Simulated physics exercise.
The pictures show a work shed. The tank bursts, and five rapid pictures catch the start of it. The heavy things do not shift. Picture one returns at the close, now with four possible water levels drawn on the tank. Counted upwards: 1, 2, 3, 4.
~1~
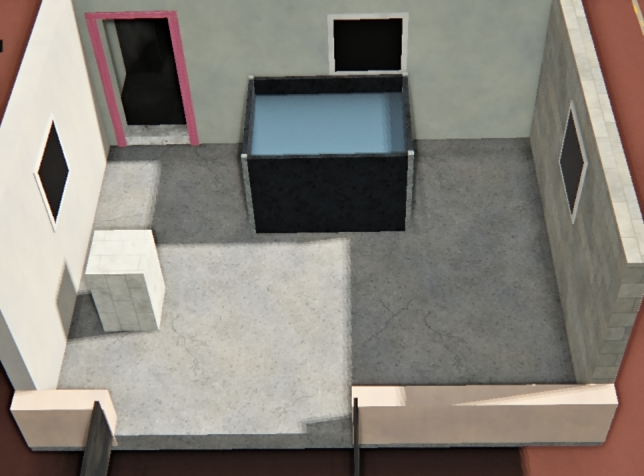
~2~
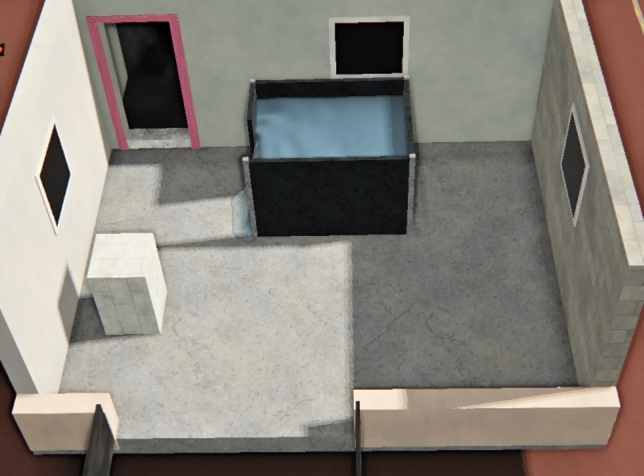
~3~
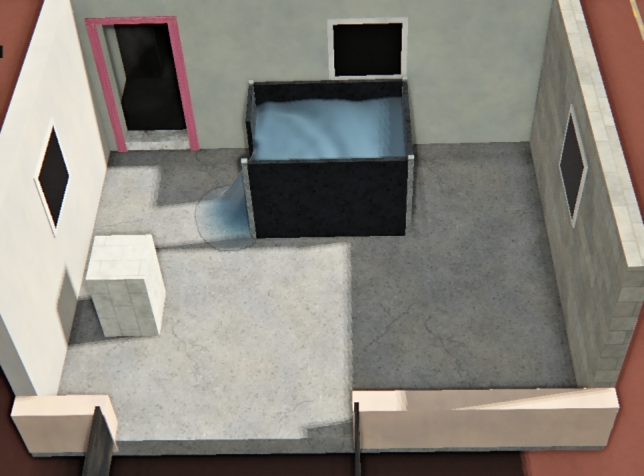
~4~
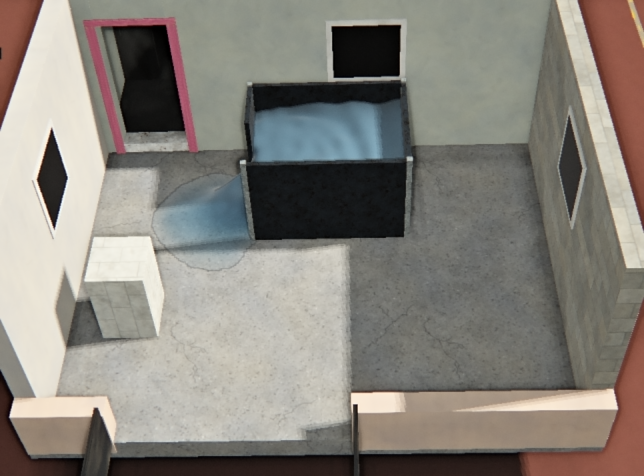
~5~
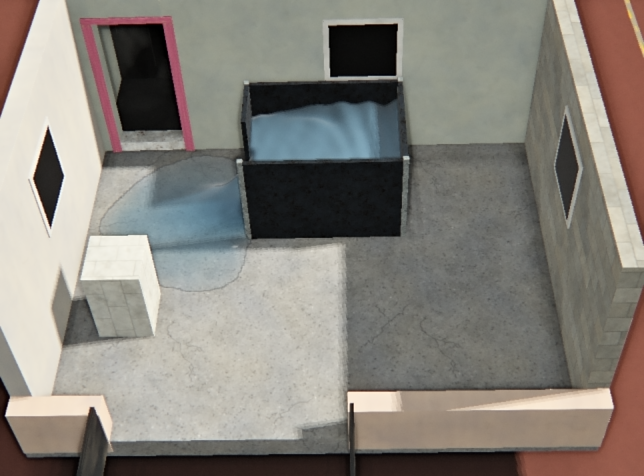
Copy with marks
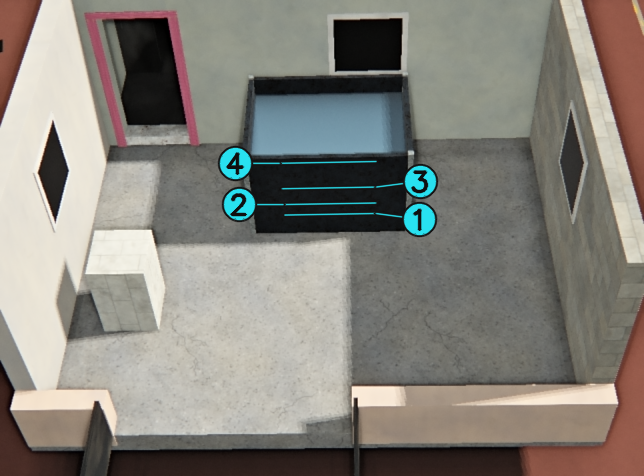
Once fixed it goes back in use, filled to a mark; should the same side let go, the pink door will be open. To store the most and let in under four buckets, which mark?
Level 2.
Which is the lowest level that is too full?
Level 3.
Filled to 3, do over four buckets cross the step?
Yes, that goes wrong.
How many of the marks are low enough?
Two of the four.
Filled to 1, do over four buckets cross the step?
No.
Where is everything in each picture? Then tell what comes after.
In the first frame, water in the tank at rest, its middle at (328, 129); foot of the pink doorway at (159, 144); open gate at (229, 386).
In the second frame, front seen at (250, 238), 1 % of the ground wet.
In the third frame, front seen at (202, 207), 3 % of the ground wet.
In the fourth frame, front seen at (179, 198), 7 % of the ground wet.
In the fifth frame, front seen at (153, 176), 14 % of the ground wet.
On the marked copy, 1 at (330, 214); 2 at (329, 203); 3 at (329, 187); 4 at (327, 162); from the bottom up 1, 2, 3, 4.
For level 1, nothing gets over.
For level 2, a bucket or two gets in.
For level 3, about 10 bucketfuls get in.
For level 4, dozens of bucketfuls pour in.
